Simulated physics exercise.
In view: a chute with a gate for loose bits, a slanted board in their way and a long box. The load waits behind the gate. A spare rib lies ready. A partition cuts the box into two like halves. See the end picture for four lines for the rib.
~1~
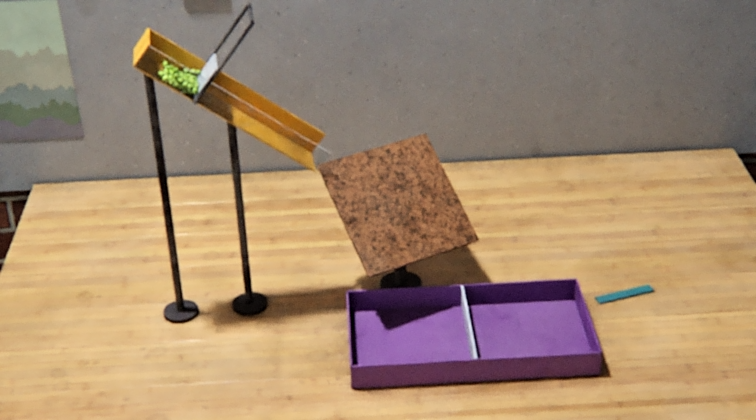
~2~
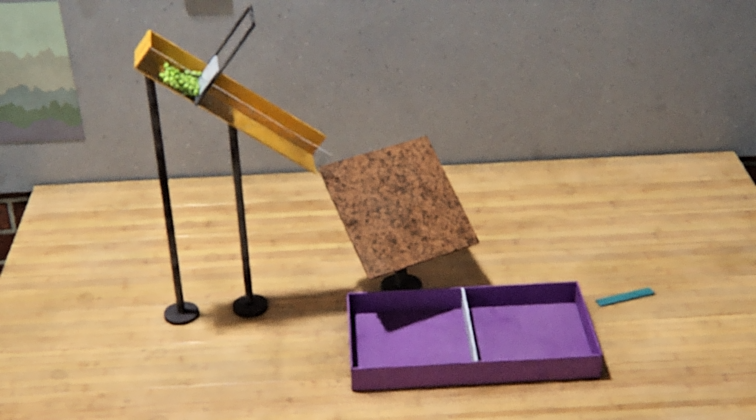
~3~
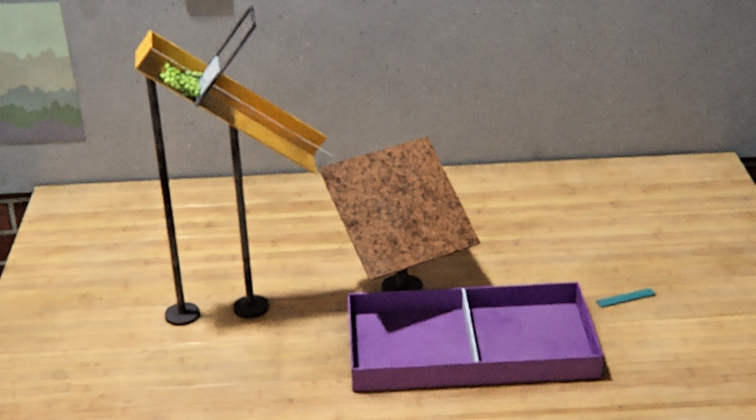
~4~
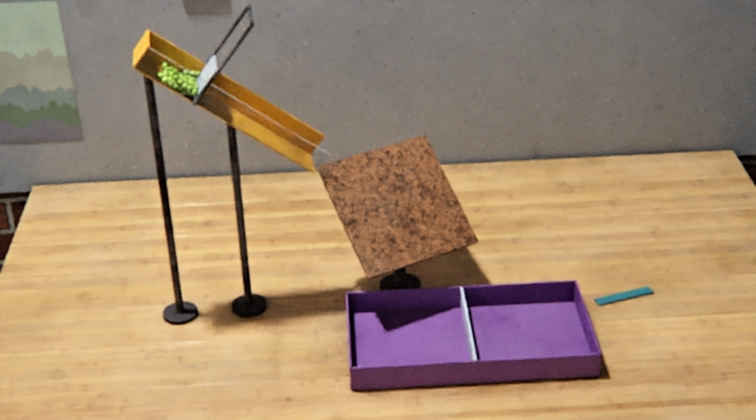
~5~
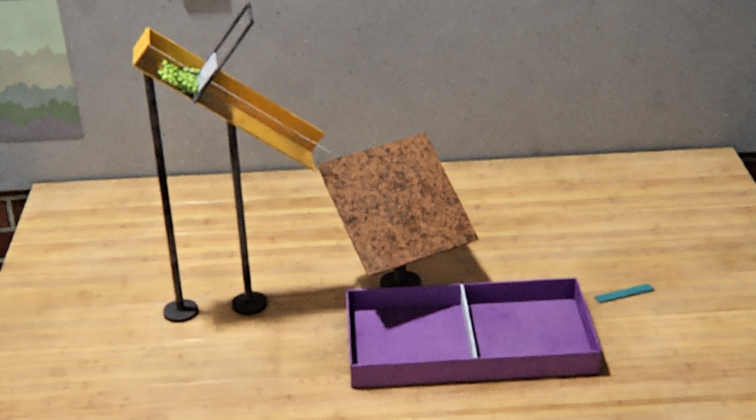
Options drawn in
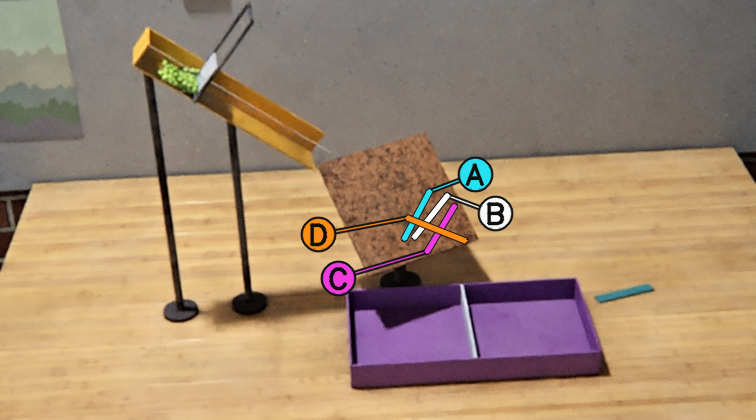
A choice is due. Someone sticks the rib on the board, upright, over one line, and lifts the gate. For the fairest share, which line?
Line D does it best.
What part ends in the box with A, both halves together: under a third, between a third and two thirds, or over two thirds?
Line A gives over two thirds.
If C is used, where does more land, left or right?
The left half.
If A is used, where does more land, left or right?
The left half.
On the marked copy, line A from (429, 191) to (404, 238); line B from (447, 195) to (414, 237); line C from (454, 206) to (427, 251); line D from (407, 218) to (464, 240).
With A, of what is caught, most in the left half, a small part in the right.
With B, of what is caught, most in the left half, about a quarter in the right.
With C, of what is caught, most in the left half, about a quarter in the right.
With D, of what is caught, about two thirds in the left half, about a third in the right.
